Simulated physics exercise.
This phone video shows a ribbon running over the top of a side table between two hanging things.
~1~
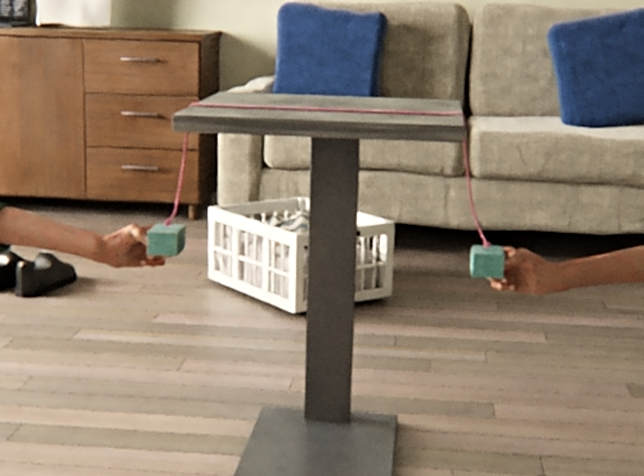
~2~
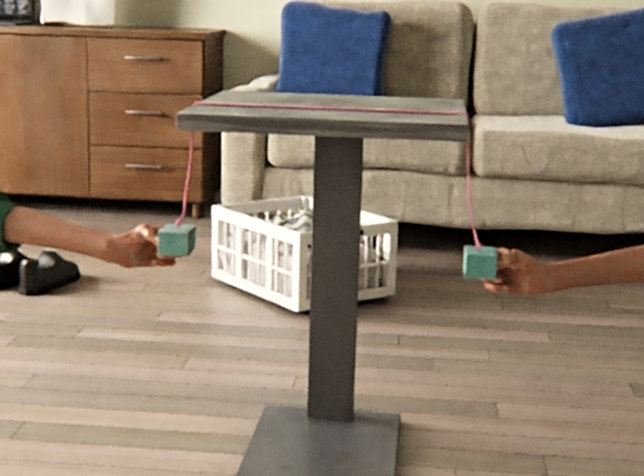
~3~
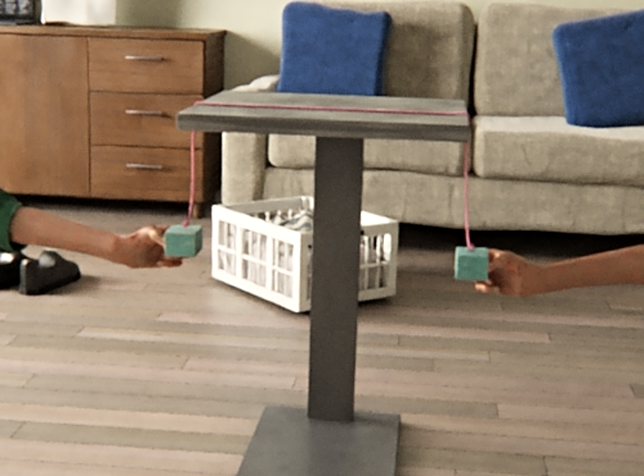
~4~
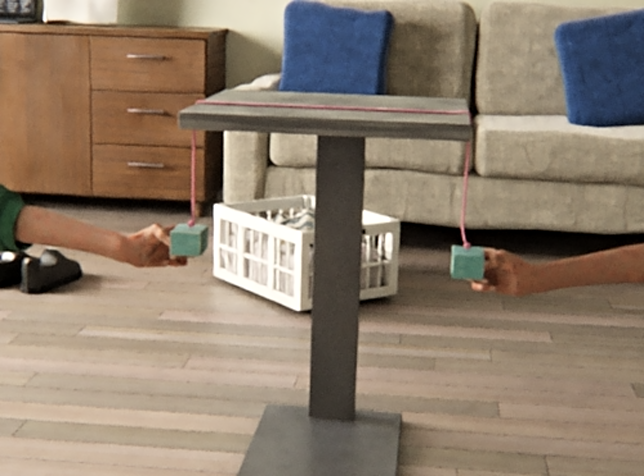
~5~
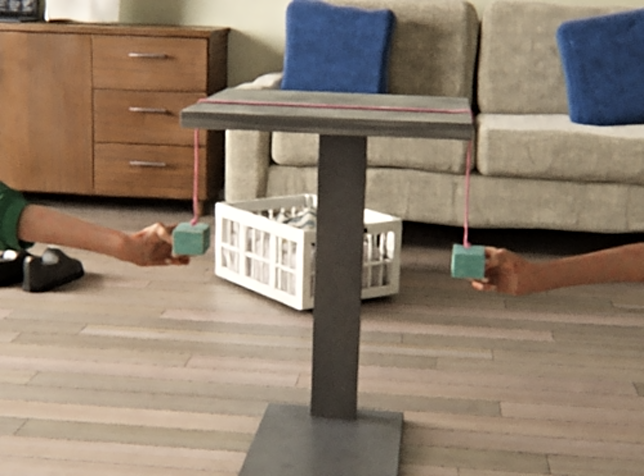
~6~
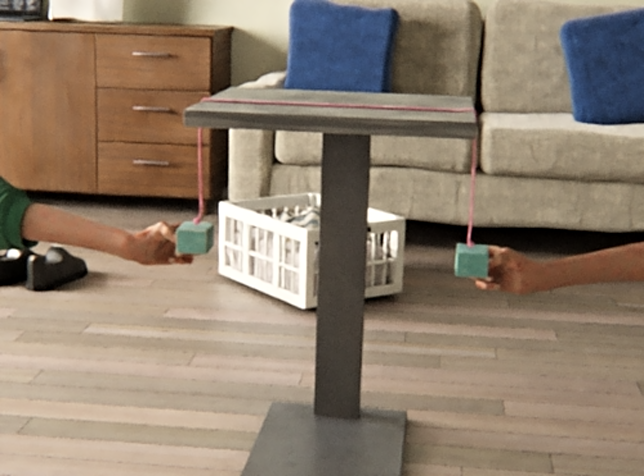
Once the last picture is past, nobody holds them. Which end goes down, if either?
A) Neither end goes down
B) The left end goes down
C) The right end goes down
Option A: Neither end goes down.
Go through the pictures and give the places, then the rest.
In the first picture, left block (167, 240); right block (487, 262); ribbon over the top (329, 110).
In the second picture, left block (177, 240); right block (480, 262).
In the third picture, left block (184, 241); right block (472, 264).
In the fourth picture, left block (189, 240); right block (468, 263).
In the fifth picture, left block (192, 239); right block (468, 262).
In the sixth picture, left block (195, 238); right block (472, 261); ribbon over the top (340, 106).
Then, 0.30 s past the final frame, left block at the same height near (200, 240); right block at the same height near (467, 261).
Then, 0.92 s past the final frame, left block at the same height near (197, 240); right block at the same height near (470, 261).
When it is over, left block at the same height near (198, 240); right block at the same height near (468, 261). The ribbon stays as it is.
